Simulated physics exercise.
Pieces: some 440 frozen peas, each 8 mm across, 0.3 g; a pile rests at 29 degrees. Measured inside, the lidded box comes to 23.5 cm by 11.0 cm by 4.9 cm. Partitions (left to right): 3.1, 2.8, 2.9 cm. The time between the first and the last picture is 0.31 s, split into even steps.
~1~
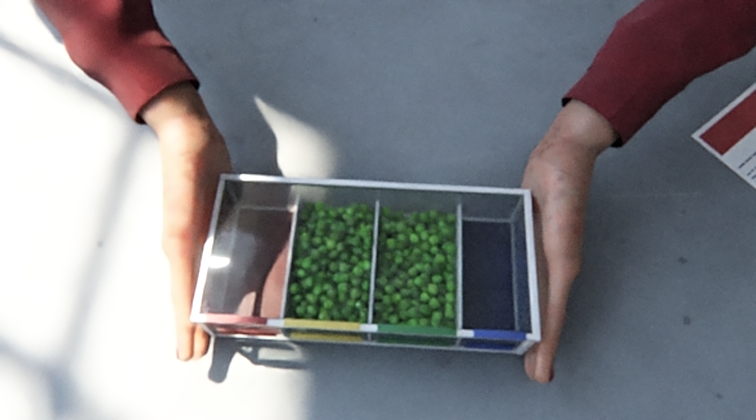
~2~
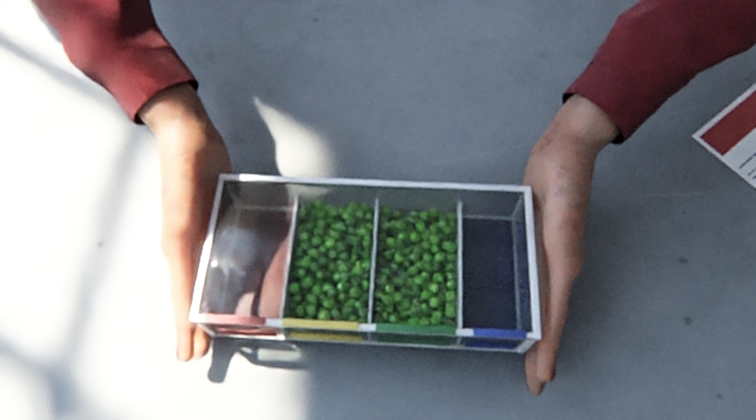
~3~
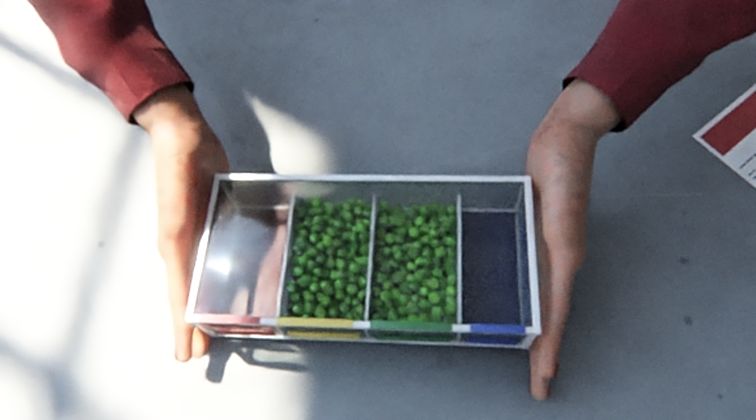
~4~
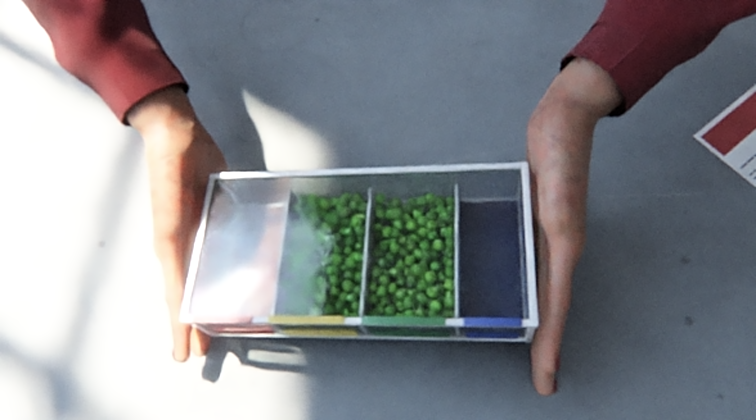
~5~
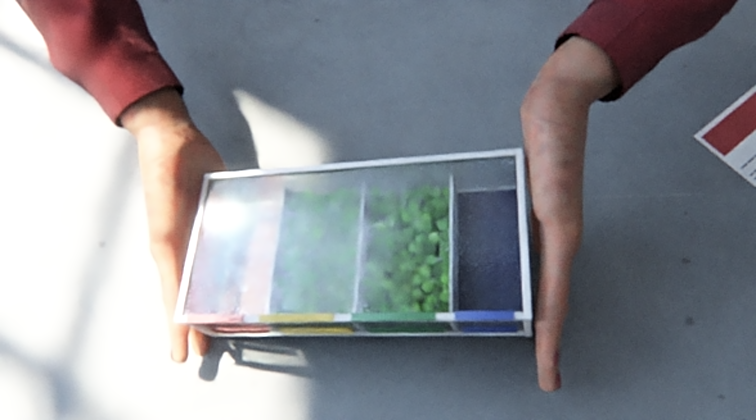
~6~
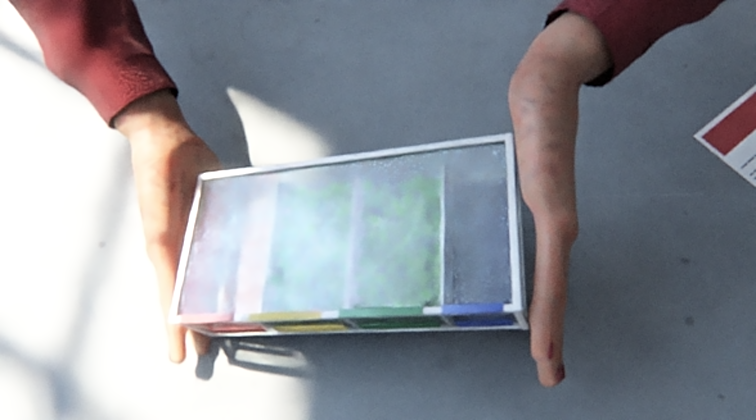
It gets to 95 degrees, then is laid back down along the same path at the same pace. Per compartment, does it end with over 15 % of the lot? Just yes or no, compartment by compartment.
Red compartment gets a yes, blue compartment gets a no, green compartment gets a no, yellow compartment gets a yes.
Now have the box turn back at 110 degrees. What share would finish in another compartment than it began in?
65 %.
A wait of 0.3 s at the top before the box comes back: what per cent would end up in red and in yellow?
Result - red: 55 %; yellow: 40 %.
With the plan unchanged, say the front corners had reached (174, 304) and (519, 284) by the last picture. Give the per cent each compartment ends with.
The compartments end with red 35 per cent, blue 0 per cent, green 10 per cent and yellow 55 per cent.
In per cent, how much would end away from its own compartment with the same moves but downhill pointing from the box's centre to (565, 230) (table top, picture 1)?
I'd estimate about 70 %.
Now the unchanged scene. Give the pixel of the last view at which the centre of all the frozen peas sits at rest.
Around (301, 275).
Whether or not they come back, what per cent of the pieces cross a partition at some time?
Something like 60 per cent of the pieces.
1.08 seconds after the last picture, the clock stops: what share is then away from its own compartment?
Roughly 30 in a hundred.
Then, 1.08 s after the last picture, tilt 95 degrees; red 25 %, green 30 %, yellow 50 %.
Then, 1.81 s after the last picture, tilt 41 degrees; red 45 %, green 10 %, yellow 45 %.
Then, 2.56 s after the last picture, tilt 0 degrees; red 45 %, green 10 %, yellow 45 %.
In the end, red 45 %, blue 0 %, green 10 %, yellow 45 %.
